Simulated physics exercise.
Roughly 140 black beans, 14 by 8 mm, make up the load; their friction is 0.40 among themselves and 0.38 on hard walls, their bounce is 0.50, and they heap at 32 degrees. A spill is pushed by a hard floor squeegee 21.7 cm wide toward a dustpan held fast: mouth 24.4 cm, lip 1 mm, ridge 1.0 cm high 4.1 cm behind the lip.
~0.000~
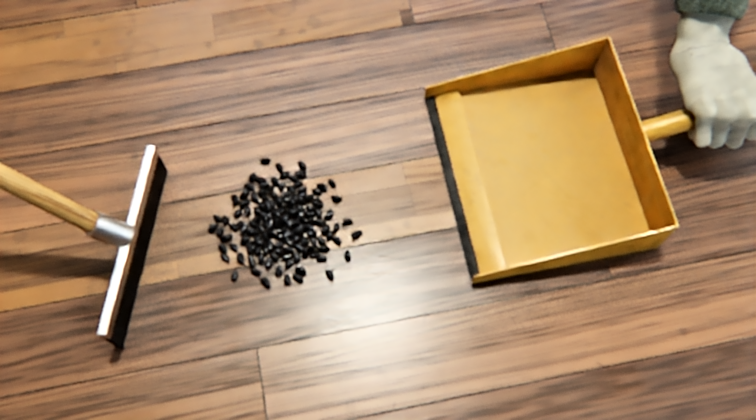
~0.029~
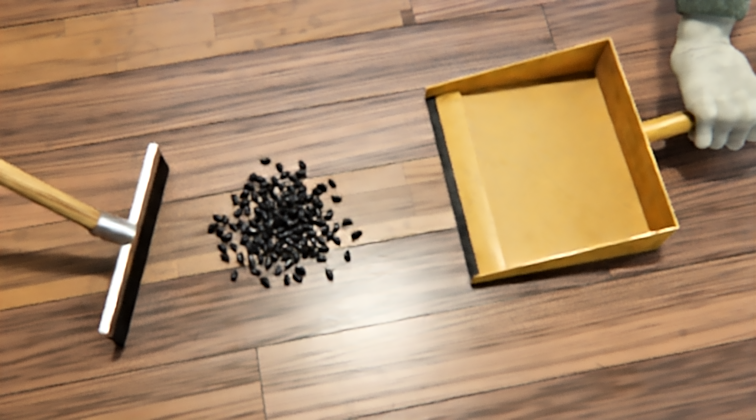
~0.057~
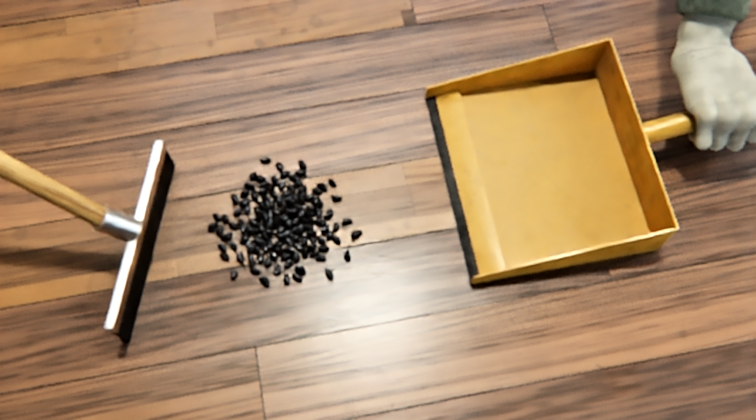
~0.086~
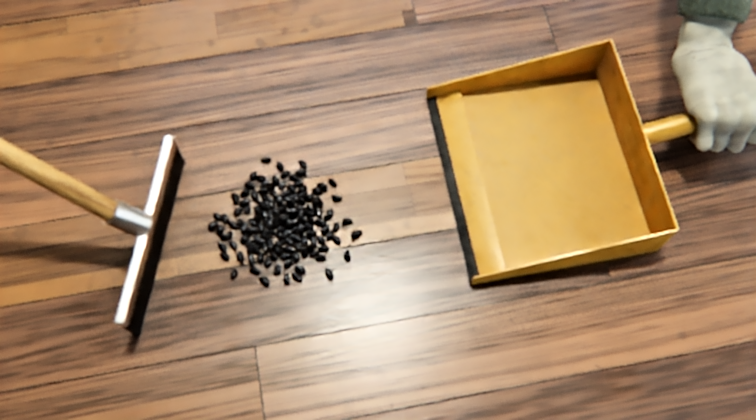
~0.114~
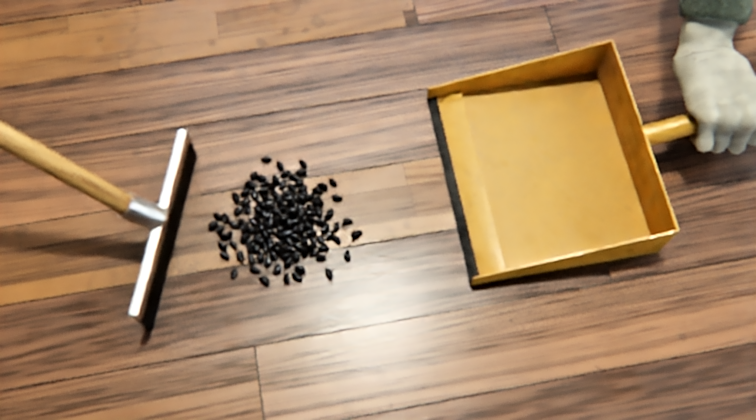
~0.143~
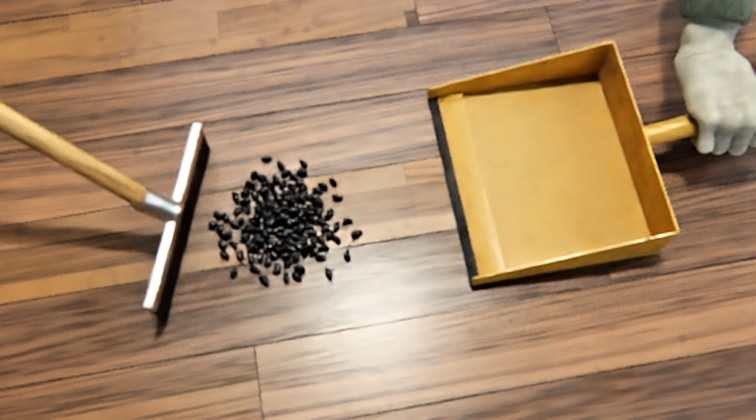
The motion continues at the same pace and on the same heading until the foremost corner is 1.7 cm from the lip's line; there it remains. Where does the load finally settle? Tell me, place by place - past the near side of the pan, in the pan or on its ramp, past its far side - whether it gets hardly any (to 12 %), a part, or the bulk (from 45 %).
Near side gets hardly any. Pan gets hardly any. Far side gets hardly any.
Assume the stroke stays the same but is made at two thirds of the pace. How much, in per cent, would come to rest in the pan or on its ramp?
Then around 0 per cent.
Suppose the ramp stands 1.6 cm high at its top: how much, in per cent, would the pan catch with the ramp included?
Roughly 5 per cent.
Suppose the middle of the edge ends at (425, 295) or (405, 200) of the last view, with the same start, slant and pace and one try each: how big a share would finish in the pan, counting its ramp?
The two tries give roughly 15 and 15 %.
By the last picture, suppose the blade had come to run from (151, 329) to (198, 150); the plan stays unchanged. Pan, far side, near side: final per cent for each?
You'd see pan at 15, far at 0 and near at 20.
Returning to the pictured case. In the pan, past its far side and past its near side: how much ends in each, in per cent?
Near side 5 %, pan 5 %, far side 0 %.
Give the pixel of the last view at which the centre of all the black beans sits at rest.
Near (415, 210).
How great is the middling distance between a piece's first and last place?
That distance is close to 16 cm.
After 0.38 s, middle of the blade 18 cm from the lip; 0 % over the lip, far side 0 %, near side 0 %.
Then, at 0.54 s, middle of the blade 9 cm from the lip; 0 % over the lip, far side 0 %, near side 0 %.
After 0.82 s, middle of the blade 5 cm from the lip; 10 % over the lip, far side 0 %, near side 5 %.
At rest (1.9 s), near side 5 %, pan 5 %, far side 0 %, in front of the lip or behind the blade 90 %.
